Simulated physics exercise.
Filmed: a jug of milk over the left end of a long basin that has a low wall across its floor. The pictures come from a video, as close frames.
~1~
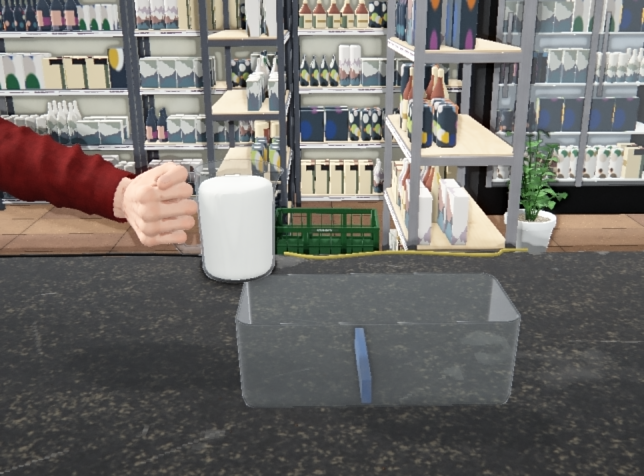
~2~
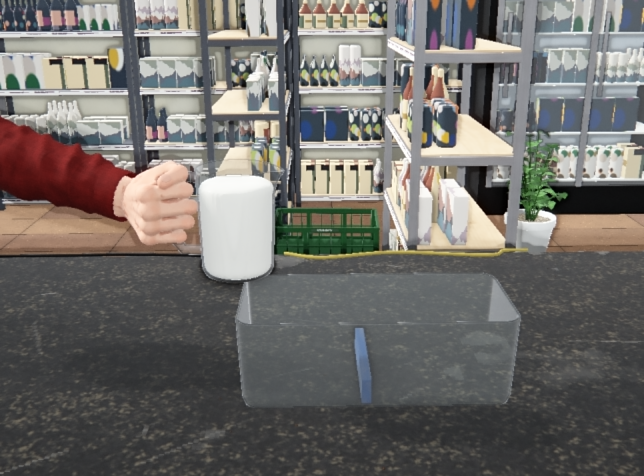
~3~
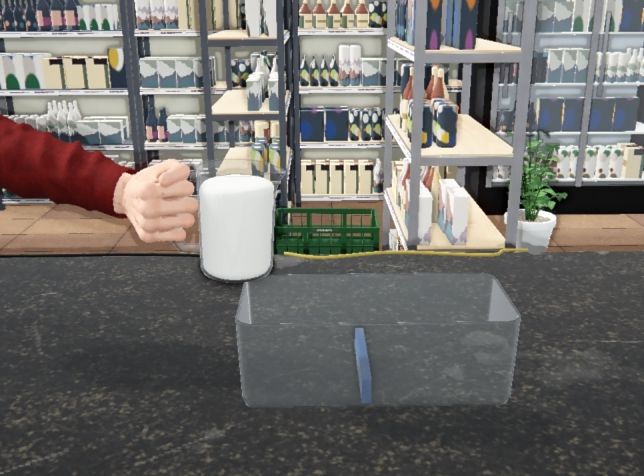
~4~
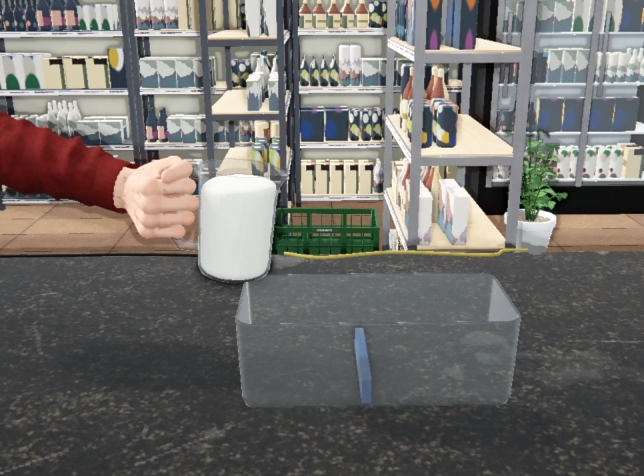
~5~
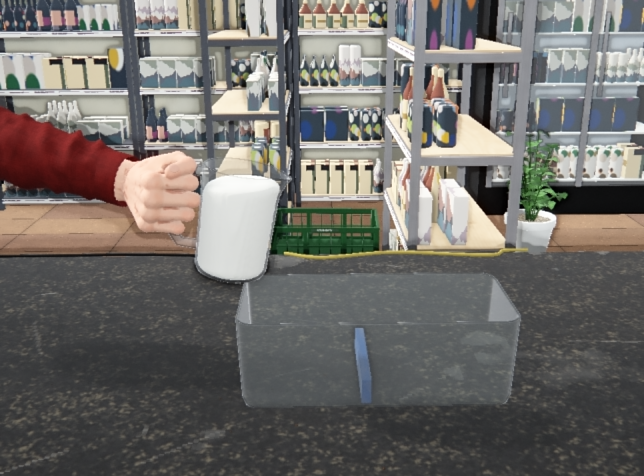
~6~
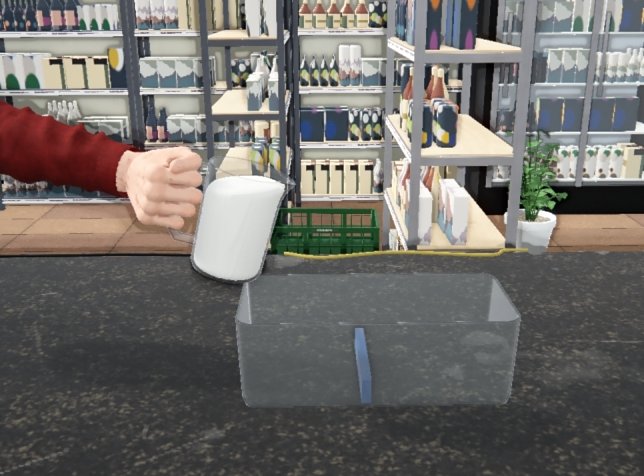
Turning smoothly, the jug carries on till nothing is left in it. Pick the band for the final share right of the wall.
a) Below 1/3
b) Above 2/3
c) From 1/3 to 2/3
Below 1/3.
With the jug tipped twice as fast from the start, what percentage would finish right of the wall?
It works out near 15 %.
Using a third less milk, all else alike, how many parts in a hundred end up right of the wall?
5 %.
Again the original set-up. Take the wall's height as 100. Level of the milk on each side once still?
Left: 70 %. Right: 20 %.
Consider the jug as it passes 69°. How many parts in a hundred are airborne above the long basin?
Estimate: 10 per cent, roughly.
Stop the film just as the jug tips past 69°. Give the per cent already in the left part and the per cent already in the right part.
Left part close to 5 in a hundred, right part close to 0.
A moment on, the jug is tipped part way and 82 per cent is still to pour, 6 is left of the wall and 1 right of it.
Next, the jug is tipped right over and 28 per cent is still to pour, 43 is left of the wall and 16 right of it.
Then the jug is tipped right over and 1 per cent is still to pour, 79 is left of the wall and 18 right of it.
Later the jug is tipped right over and 0 per cent is still to pour, 77 is left of the wall and 22 right of it.
Finally, 77 per cent lies left of the wall, 22 right of it and 2 outside.
